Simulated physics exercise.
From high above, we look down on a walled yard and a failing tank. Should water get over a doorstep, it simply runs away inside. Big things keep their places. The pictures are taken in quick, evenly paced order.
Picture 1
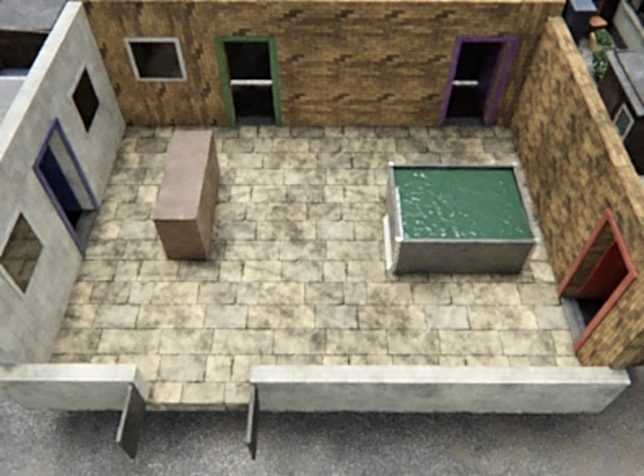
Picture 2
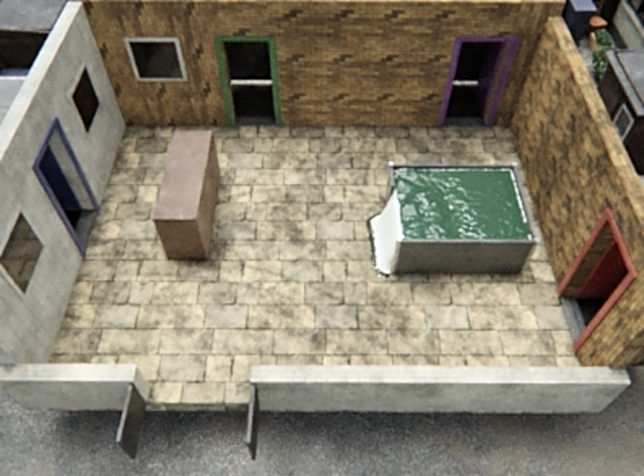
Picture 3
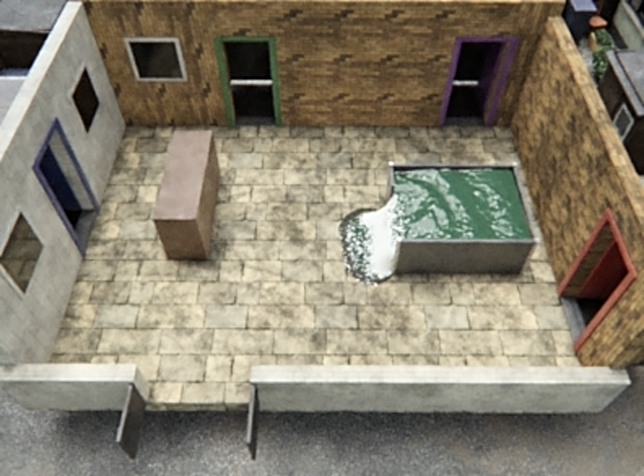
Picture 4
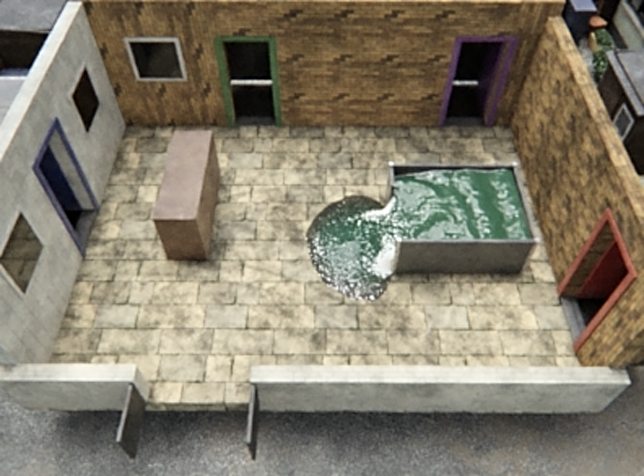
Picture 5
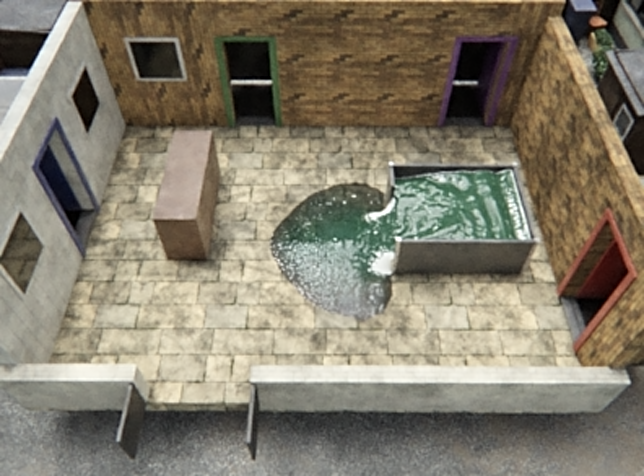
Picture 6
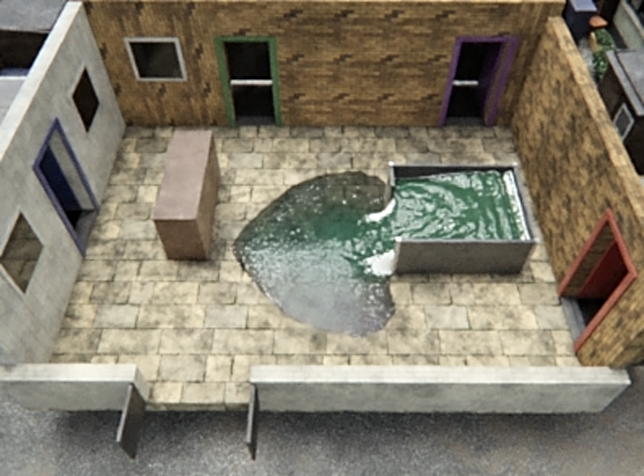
The clip opens on a high view of a walled, stone-paved yard with a brown block at left and an open tank of green water at right. Water bursts from the tank's left side in white foam, then spreads leftward across the paving in a widening, rounded pool toward the block.
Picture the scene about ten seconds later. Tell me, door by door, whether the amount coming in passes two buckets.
Red door: Inside the limit, green door: Past the limit, blue door: Inside the limit, purple door: Inside the limit.
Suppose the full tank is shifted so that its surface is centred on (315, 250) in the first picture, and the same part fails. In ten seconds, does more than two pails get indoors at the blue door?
As far as I can tell, blue gets swamped.
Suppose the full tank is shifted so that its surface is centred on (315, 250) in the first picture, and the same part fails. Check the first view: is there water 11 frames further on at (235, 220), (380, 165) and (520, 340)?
In that order: Reached by the flood, not reached, not reached.
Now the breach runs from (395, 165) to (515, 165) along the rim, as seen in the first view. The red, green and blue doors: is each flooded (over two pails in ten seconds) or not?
As I see it, the red door stays within bounds, the green door stays within bounds and the blue door stays within bounds.
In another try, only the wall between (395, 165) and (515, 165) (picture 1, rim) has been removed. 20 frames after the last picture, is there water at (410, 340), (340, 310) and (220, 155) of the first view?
As listed: Clear, dry, covered.
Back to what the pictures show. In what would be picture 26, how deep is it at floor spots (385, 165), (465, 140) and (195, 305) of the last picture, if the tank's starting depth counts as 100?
In the order asked, some 0, 0 and 12 in a hundred.
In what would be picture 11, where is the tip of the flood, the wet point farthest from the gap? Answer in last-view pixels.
I'd say near (96, 285).
A moment on, water covers 35 % of the floor; the red door not reached, the green door not reached, the blue door not reached, the purple door not reached.
Next, water covers 45 % of the floor; the red door not reached, the green door wet at the sill, nothing in, the blue door not reached, the purple door not reached.
Then, water covers 50 % of the floor; the red door not reached, the green door over two buckets in, the blue door wet at the sill, nothing in, the purple door not reached.
Later, water covers 70 % of the floor; the red door not reached, the green door far over two buckets in, the blue door wet at the sill, nothing in, the purple door not reached.
In the end, water covers 80 % of the floor; the red door not reached, the green door far over two buckets in, the blue door wet at the sill, nothing in, the purple door wet at the sill, nothing in.
